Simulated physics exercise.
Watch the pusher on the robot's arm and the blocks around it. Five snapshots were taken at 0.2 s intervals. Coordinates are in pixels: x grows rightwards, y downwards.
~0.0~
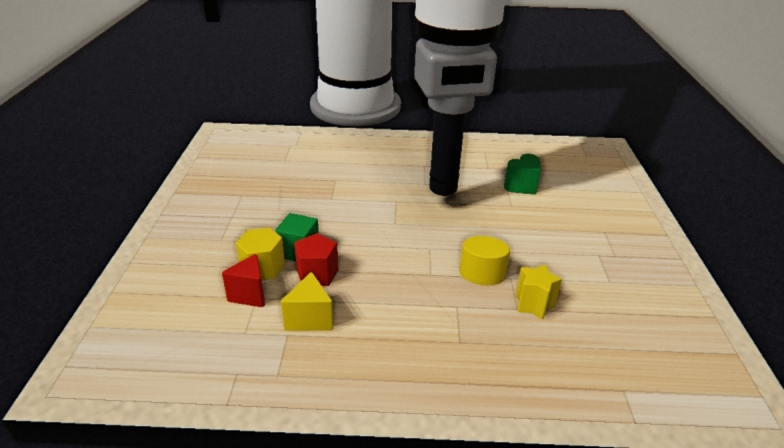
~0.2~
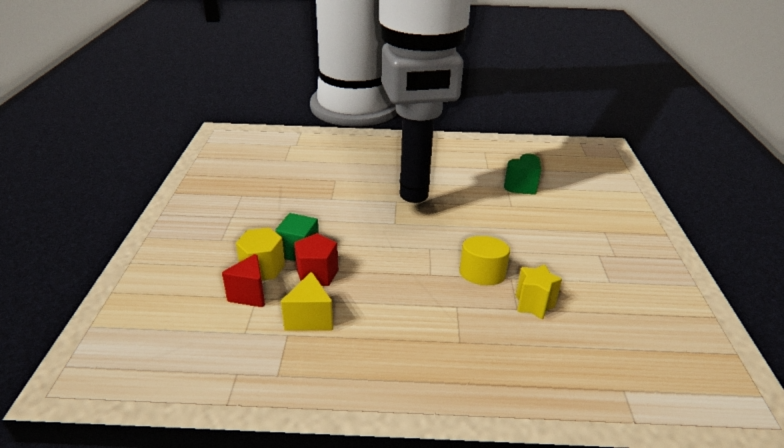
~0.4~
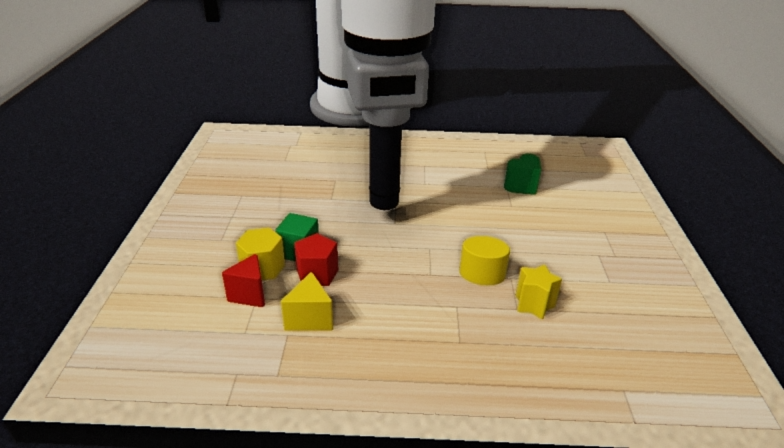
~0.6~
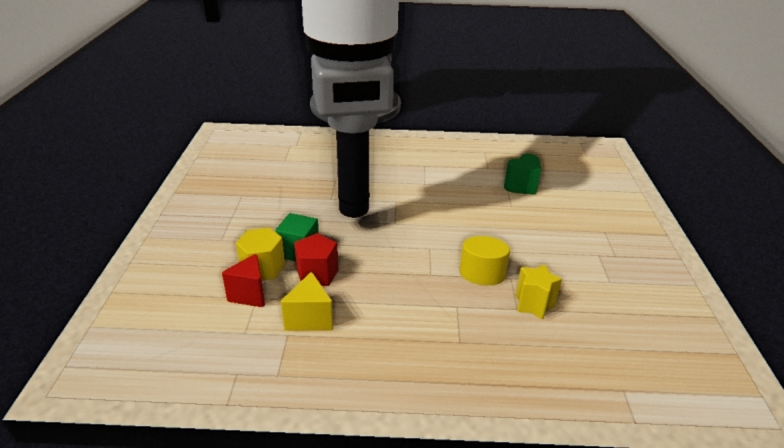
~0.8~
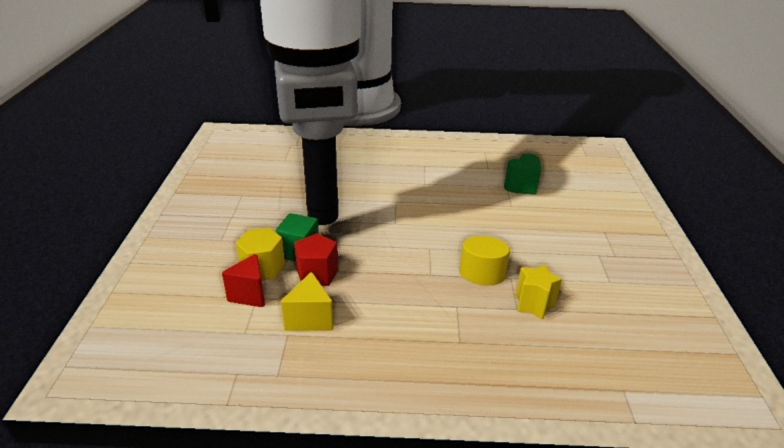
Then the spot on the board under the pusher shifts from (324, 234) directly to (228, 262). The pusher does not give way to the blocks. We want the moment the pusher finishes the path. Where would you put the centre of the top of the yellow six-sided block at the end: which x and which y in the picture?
I'd expect the centre of its top face to be at (192, 282).
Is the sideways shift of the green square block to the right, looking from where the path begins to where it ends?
Short answer: No.
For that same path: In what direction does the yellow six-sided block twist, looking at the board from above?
Viewed from the top, it goes anticlockwise.
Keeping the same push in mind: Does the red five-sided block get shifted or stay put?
Stays put.
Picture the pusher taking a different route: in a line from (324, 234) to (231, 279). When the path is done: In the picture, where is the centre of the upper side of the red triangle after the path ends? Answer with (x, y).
At (222, 296).
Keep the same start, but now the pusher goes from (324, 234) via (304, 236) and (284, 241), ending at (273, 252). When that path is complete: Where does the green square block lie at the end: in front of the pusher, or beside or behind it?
The pusher should keep driving it forward.
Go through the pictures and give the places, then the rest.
The first picture shows pusher tip (443, 189); block tops, red triangle (246, 267); yellow six-sided block (259, 239); green square block (297, 224); red five-sided block (315, 246).
The second picture shows pusher (414, 196); blocks unchanged.
The third picture shows pusher (384, 203); blocks unchanged.
The fourth picture shows pusher (354, 210); blocks unchanged.
The fifth picture shows pusher (323, 217); red triangle (246, 267); yellow six-sided block (259, 239); green square block (297, 224); red five-sided block (315, 246).
What follows on the original path. One third of the way, pusher (291, 226); red triangle (244, 271); yellow six-sided block (237, 249), turned 15° anticlockwise; green square block (272, 234), turned 15° clockwise.
Two thirds of the way, pusher (259, 235); red triangle (244, 274); yellow six-sided block (210, 265), turned 30° anticlockwise; green square block (242, 244).
At the end, pusher (224, 245); red triangle (244, 275); yellow six-sided block (192, 282), turned 50° anticlockwise; green square block (215, 256), turned 20° anticlockwise; red five-sided block in place.
